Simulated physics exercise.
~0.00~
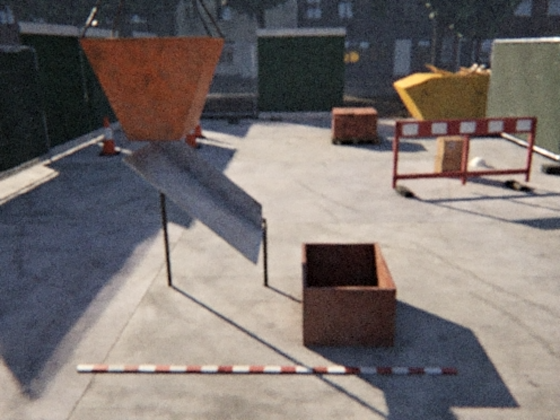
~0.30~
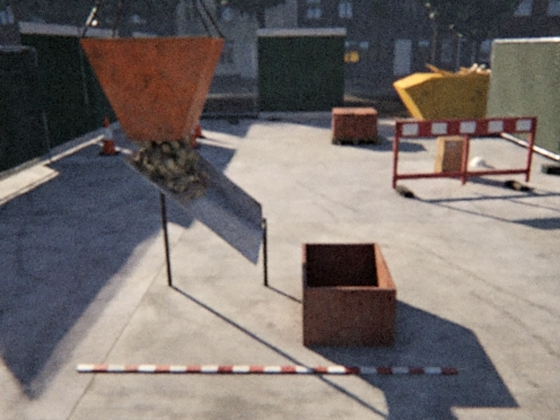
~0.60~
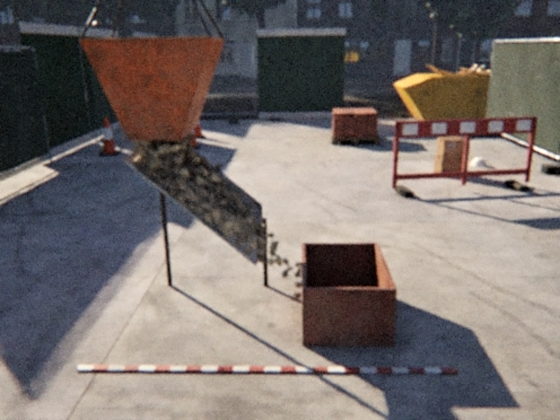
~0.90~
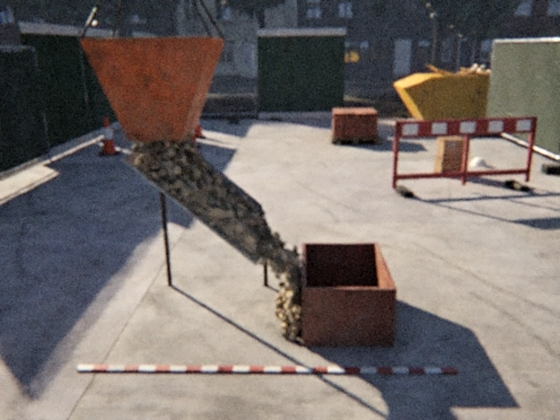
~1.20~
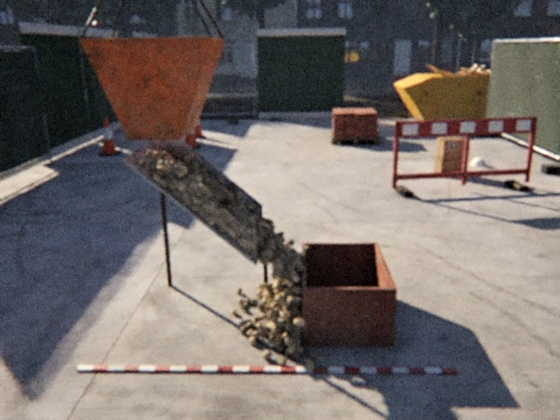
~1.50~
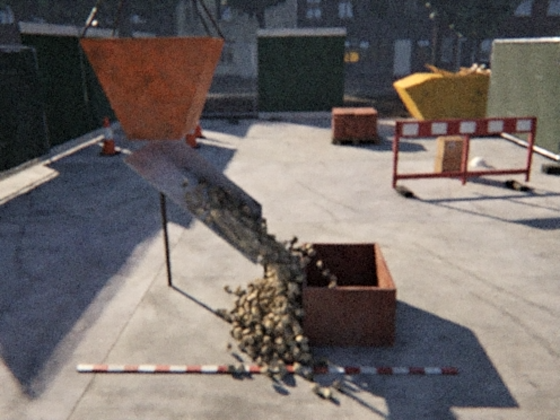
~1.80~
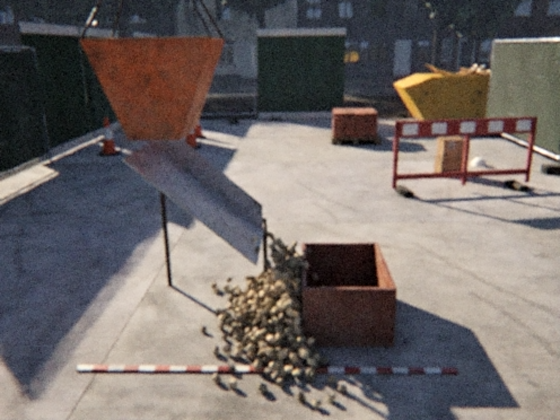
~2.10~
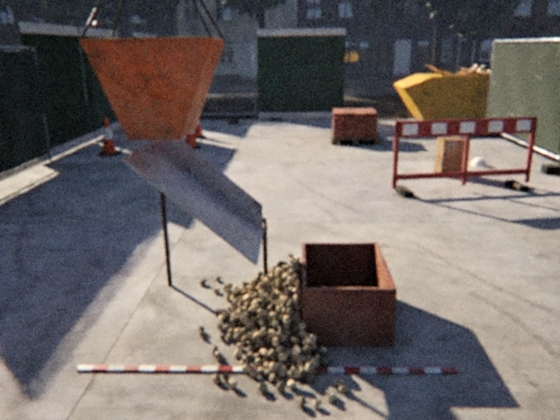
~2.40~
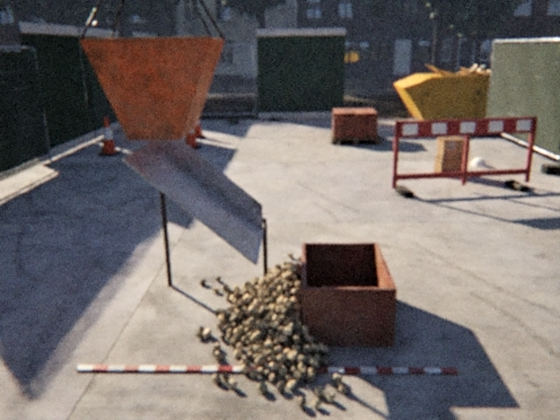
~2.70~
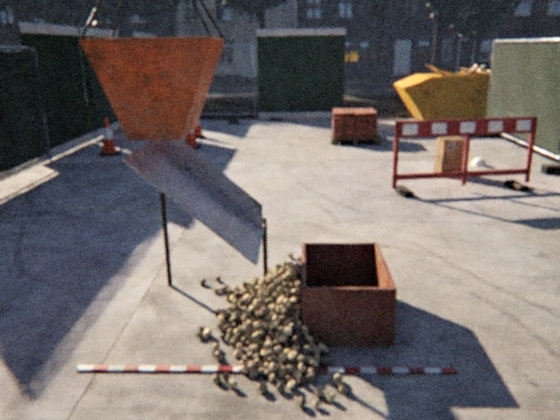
At first, an orange skip hangs still above a sloping steel chute in a paved yard, with an open rusty bin standing to the right and a striped staff lying in front. Stones drop from the bottom of the skip onto the chute and slide down to the right. They spill off its lower end just short of the bin, striking the ground against its left side. The heap grows and spreads towards the staff as the chute empties. Finally the stones lie still, nearly all left of the bin, with some scattered in front.
